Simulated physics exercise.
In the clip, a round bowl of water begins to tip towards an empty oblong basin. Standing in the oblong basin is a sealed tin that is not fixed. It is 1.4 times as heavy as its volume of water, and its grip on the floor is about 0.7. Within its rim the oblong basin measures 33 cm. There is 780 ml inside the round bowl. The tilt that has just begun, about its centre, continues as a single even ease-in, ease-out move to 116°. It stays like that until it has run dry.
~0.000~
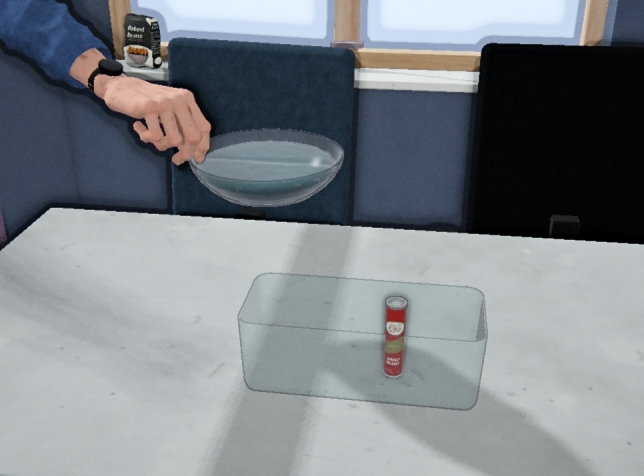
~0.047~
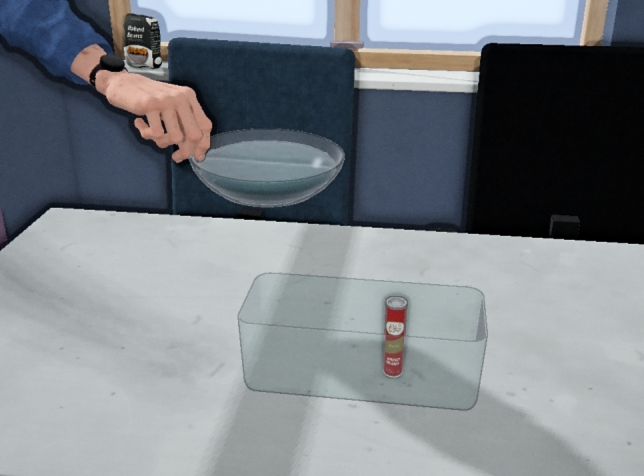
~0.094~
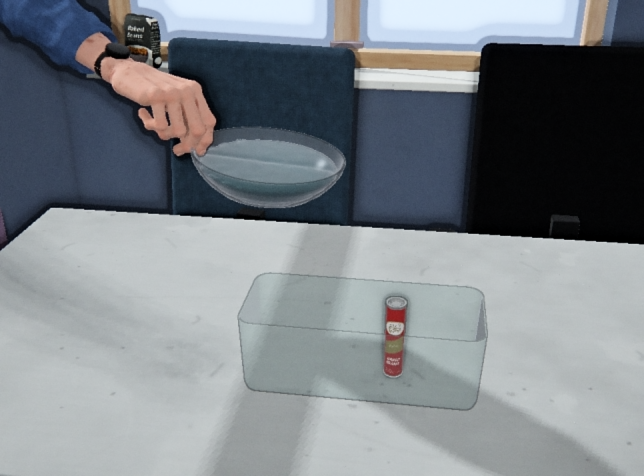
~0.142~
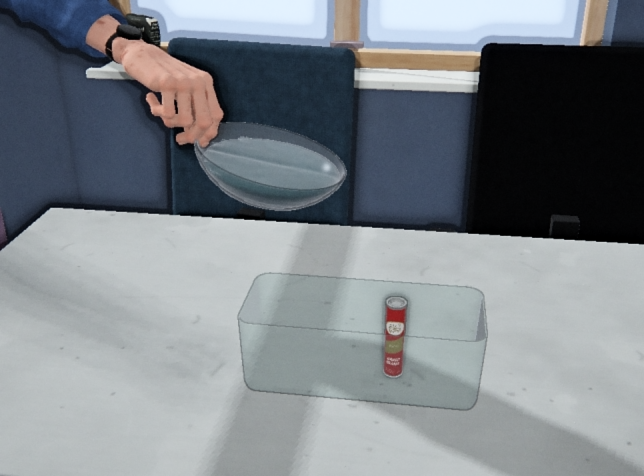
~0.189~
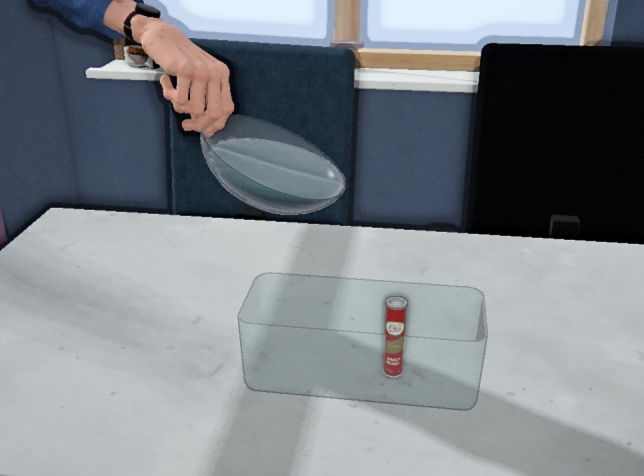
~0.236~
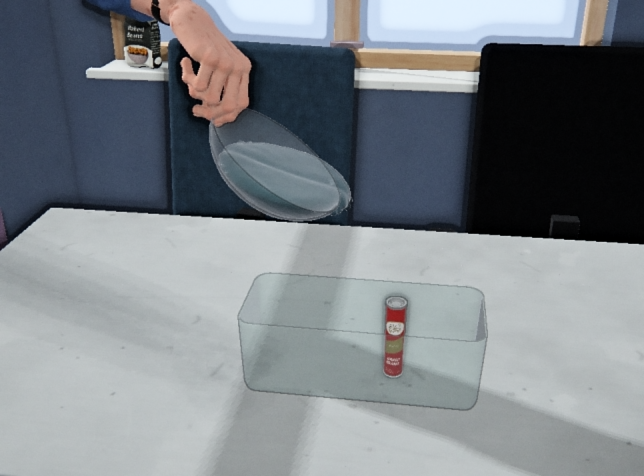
We see a hand holding a clear round bowl of water above a table, where a red tin shows through a clear oblong basin. The hand lifts the bowl's left side, steadily tilting it down to the right toward the basin.
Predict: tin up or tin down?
Looks to me like it can't hold out.
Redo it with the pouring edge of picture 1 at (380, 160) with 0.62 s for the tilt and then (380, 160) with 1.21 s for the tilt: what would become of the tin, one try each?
In the first try it remains standing; in the second it remains standing.
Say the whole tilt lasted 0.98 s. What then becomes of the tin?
The tin stays balanced.
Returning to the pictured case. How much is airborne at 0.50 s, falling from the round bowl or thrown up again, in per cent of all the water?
It comes to about 20 percent.
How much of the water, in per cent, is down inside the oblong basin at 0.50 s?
Some 78 per cent.
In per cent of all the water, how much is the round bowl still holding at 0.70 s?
Around 0 in a hundred is still there.
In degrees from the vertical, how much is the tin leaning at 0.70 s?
The tilt comes to near 0°.
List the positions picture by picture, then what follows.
Tilt 0°; pouring edge (343, 158); surface from (201, 158) to (337, 165); the oblong basin's rim runs from (248, 297) to (485, 315); the tin's top is at (396, 306), in the first picture.
Tilt 2°; pouring edge (343, 161); surface from (201, 157) to (338, 166), in the second picture.
Tilt 6°; pouring edge (344, 167); surface from (202, 153) to (338, 170), in the third picture.
Tilt 14°; pouring edge (345, 177); surface from (206, 148) to (338, 175), in the fourth picture.
Tilt 25°; pouring edge (343, 190); surface from (212, 146) to (331, 178); 1 per cent is over the edge, in the fifth picture.
Tilt 37°; pouring edge (338, 204); surface from (222, 149) to (316, 178); 11 per cent is over the edge, in the sixth picture.
By 0.50 s the tilt is 106° and 0 per cent is still to pour; the tin stands where it began.
By 0.70 s the tilt is 116° and 0 per cent is still to pour; the tin stands 3 cm from where it began.
By 0.90 s the tilt is 116° and 0 per cent is still to pour; the tin leans 18°.
By 1.12 s the tilt is 116° and 0 per cent is still to pour; the tin lies on its side.
At rest the tin lies on its side.
